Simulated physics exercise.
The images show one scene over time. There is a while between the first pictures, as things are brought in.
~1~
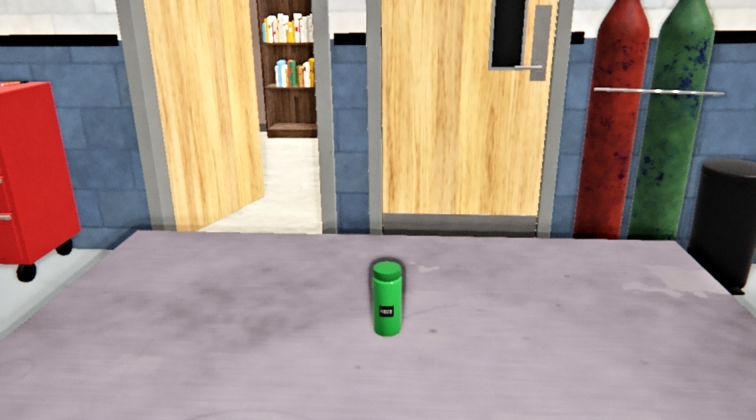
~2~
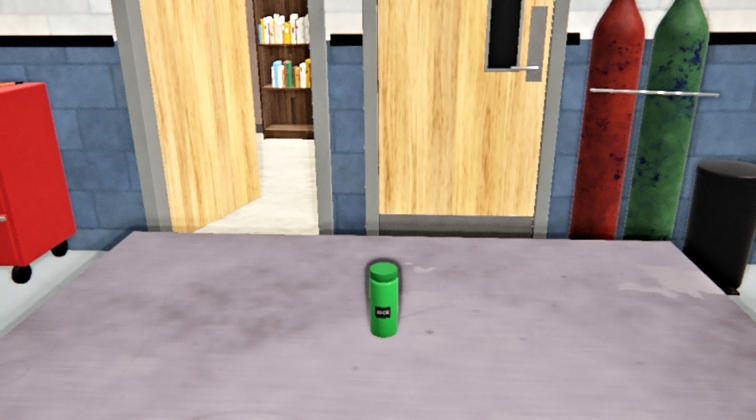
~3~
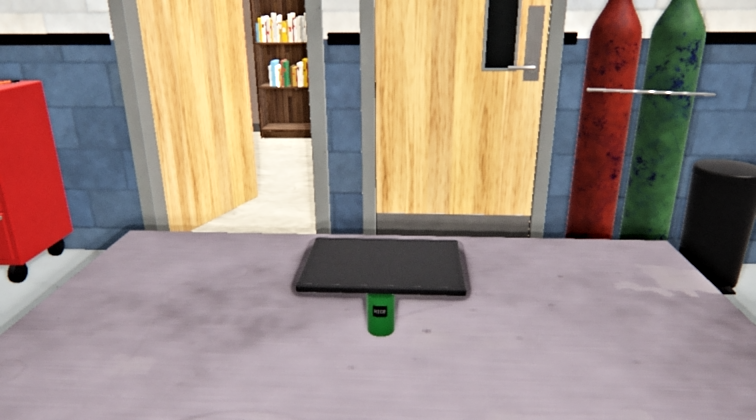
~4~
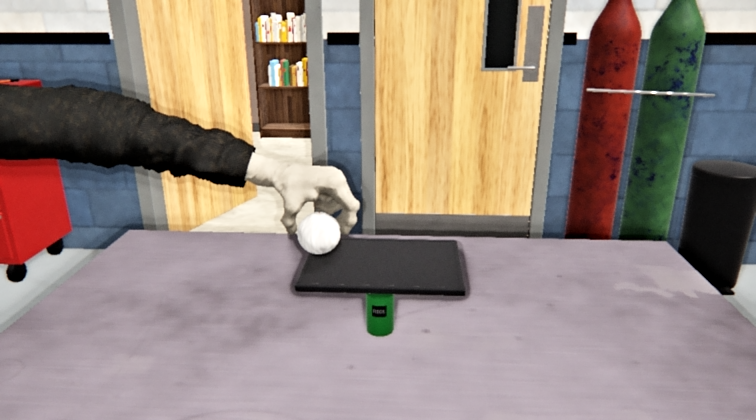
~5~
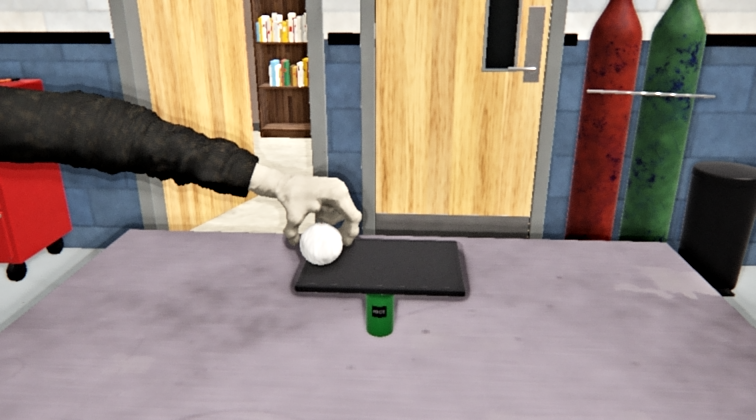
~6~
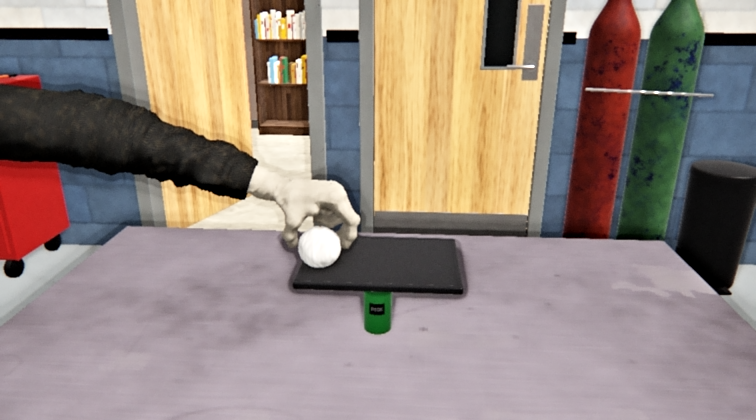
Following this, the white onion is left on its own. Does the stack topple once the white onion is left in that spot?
Yes, it topples.
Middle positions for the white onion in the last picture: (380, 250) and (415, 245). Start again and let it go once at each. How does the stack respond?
It stays steady first and tips over second.
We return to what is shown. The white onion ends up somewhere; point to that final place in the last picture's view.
Look around (295, 325) in the final frame.
Then, 0.50 s after the last picture, white onion now fallen; black lid tipped 64° from how it was.
Then, 1.00 s after the last picture, black lid and green shaker now fallen.
By the end, fallen, black lid, white onion and green shaker. Seen from the same camera at the end, white onion near (295, 325). The stack comes apart.
